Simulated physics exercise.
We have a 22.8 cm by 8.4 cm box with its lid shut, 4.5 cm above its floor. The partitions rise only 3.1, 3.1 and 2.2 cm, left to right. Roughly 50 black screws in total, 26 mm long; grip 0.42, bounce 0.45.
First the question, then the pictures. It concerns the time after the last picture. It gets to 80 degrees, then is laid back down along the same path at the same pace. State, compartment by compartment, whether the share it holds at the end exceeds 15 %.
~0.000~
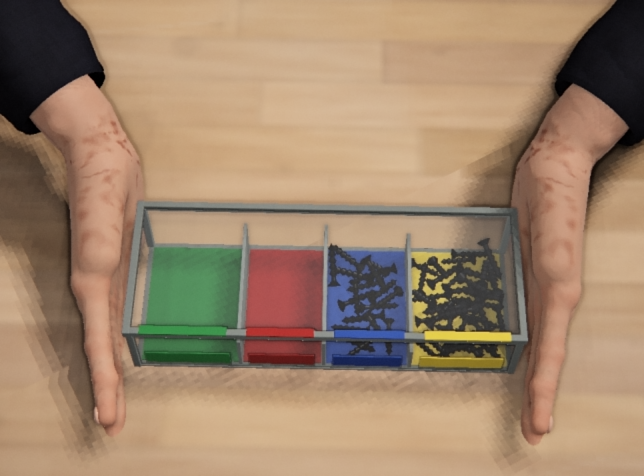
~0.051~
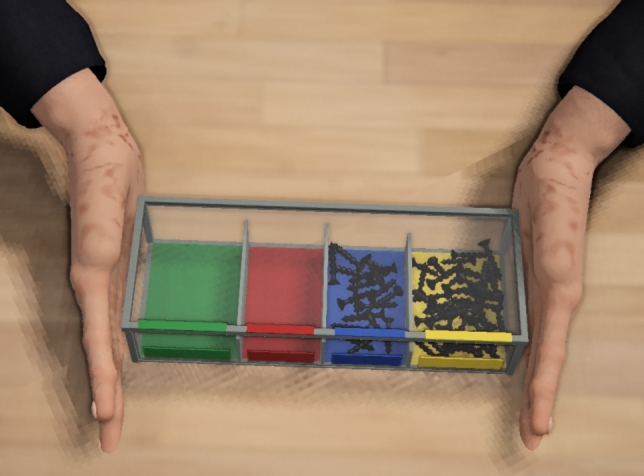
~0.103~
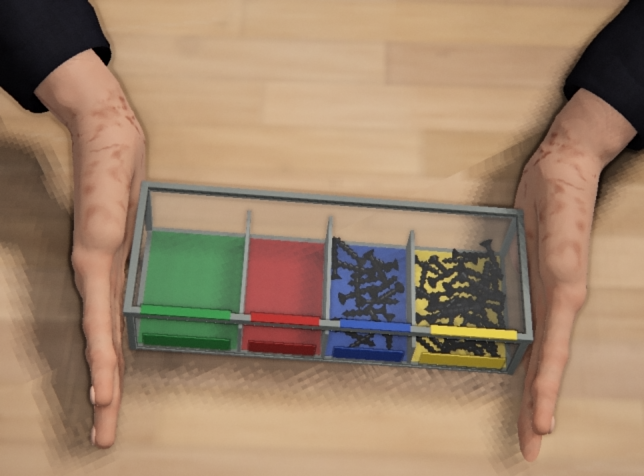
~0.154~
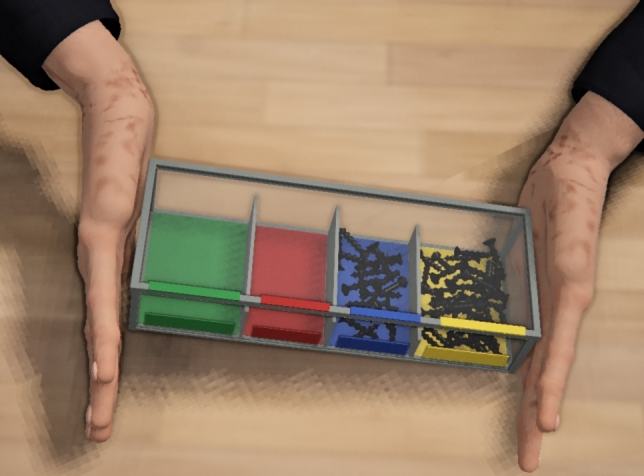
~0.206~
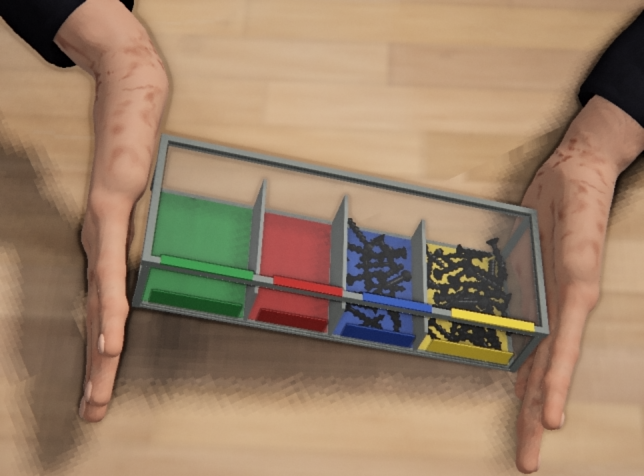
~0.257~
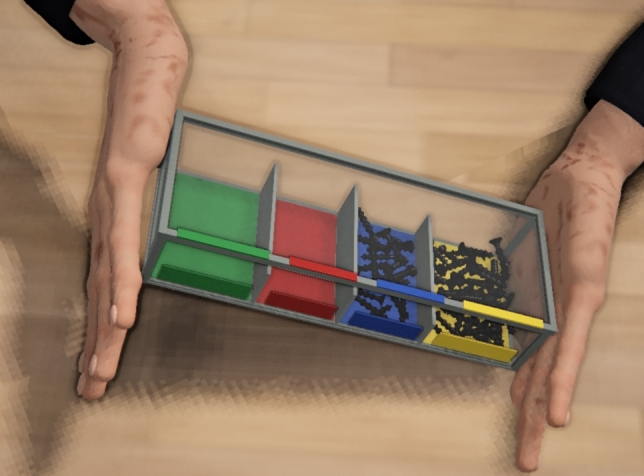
Red: Does not exceed; blue: Exceeds; green: Does not exceed; yellow: Exceeds.
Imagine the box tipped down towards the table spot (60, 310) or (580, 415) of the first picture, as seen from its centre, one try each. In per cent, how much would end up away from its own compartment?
Around 45 % for the first direction, around 5 % for the second.
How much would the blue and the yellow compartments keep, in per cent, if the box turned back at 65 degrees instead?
Blue: 35, yellow: 65 (per cent).
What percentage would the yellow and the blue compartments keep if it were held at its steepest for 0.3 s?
Then: Yellow 70, blue 30.
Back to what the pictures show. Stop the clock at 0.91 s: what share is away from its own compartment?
Near 0 in a hundred.
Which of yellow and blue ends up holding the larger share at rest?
That would be the yellow compartment.
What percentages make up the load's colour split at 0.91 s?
It splits as red 0, blue 35, green 0 and yellow 65 percent.
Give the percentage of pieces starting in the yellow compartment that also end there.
Something like 100 per cent.
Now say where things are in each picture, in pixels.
Box tilt 0 degrees, front corners at (130, 329) and (520, 337); blue 35 %, yellow 65 %, in the first picture.
Box tilt 1 degrees, front corners at (129, 324) and (521, 337), in the second picture.
Box tilt 5 degrees, front corners at (131, 308) and (525, 336), lowest corner right back, in the third picture.
Box tilt 10 degrees, front corners at (138, 284) and (533, 332), lowest corner right back, in the fourth picture.
Box tilt 16 degrees, front corners at (150, 258) and (541, 329), lowest corner right back, in the fifth picture.
Box tilt 21 degrees, front corners at (166, 231) and (549, 327), lowest corner right back; blue 35 %, yellow 65 %. Its pace works out near 110 degrees a second, in the sixth picture.
After 0.91 s, tilt 79 degrees; blue 35 %, yellow 65 %.
After 1.35 s, tilt 33 degrees; blue 30 %, yellow 70 %.
After 1.86 s, tilt 0 degrees; blue 30 %, yellow 70 %.
At rest (2.5 s), red 0 %, blue 30 %, green 0 %, yellow 70 %.
